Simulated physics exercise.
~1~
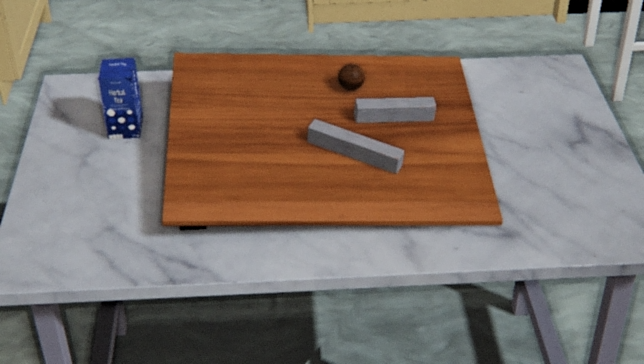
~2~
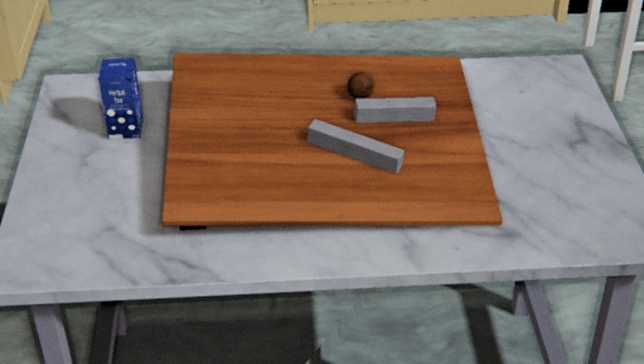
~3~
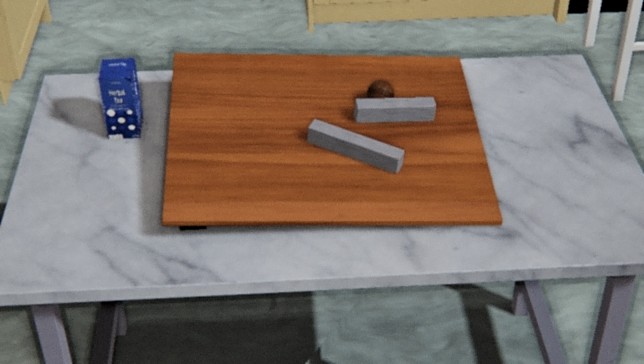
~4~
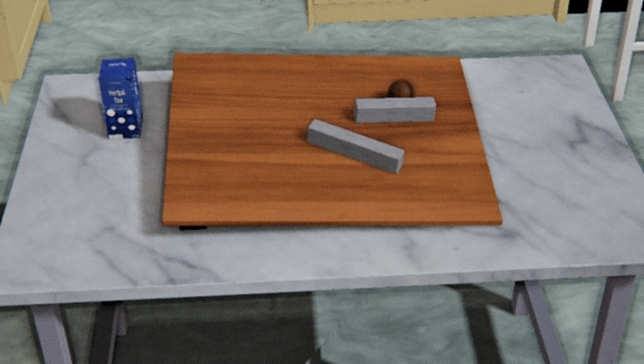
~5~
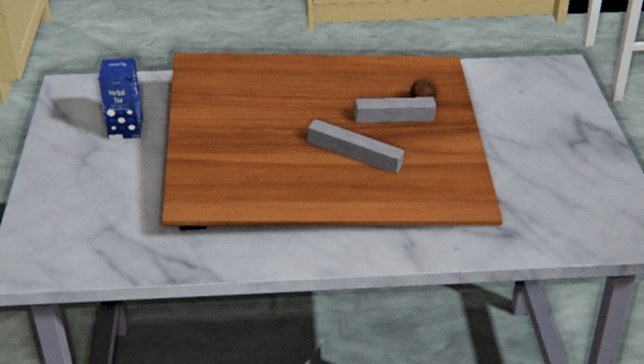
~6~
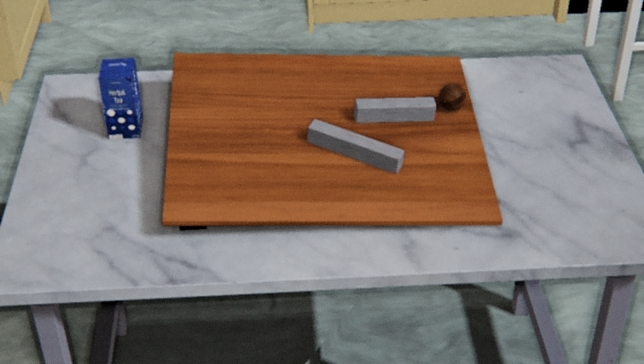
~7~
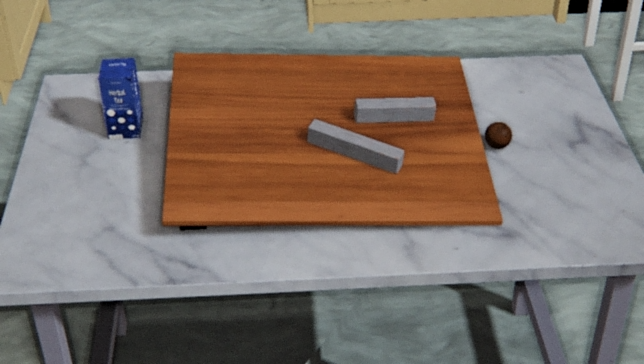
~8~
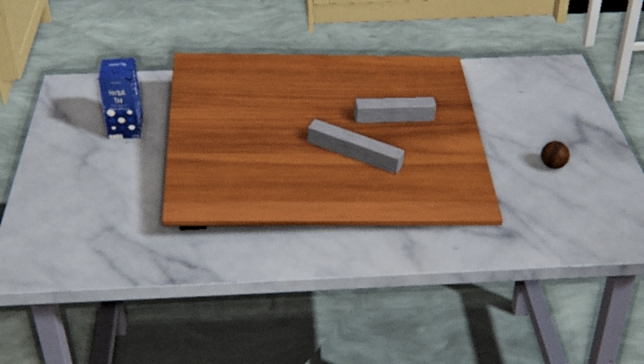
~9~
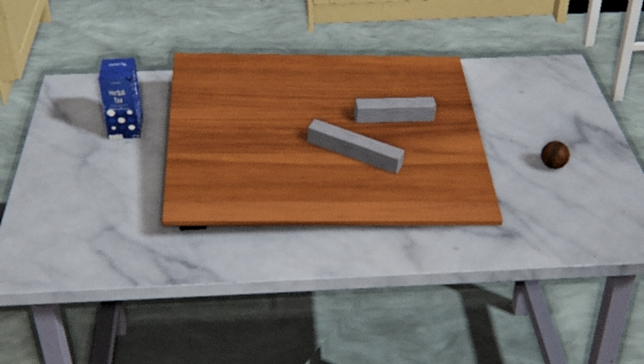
Brown ball rolling right behind a grey block on a wooden board, dropping off the right edge and stopping on the marble table.
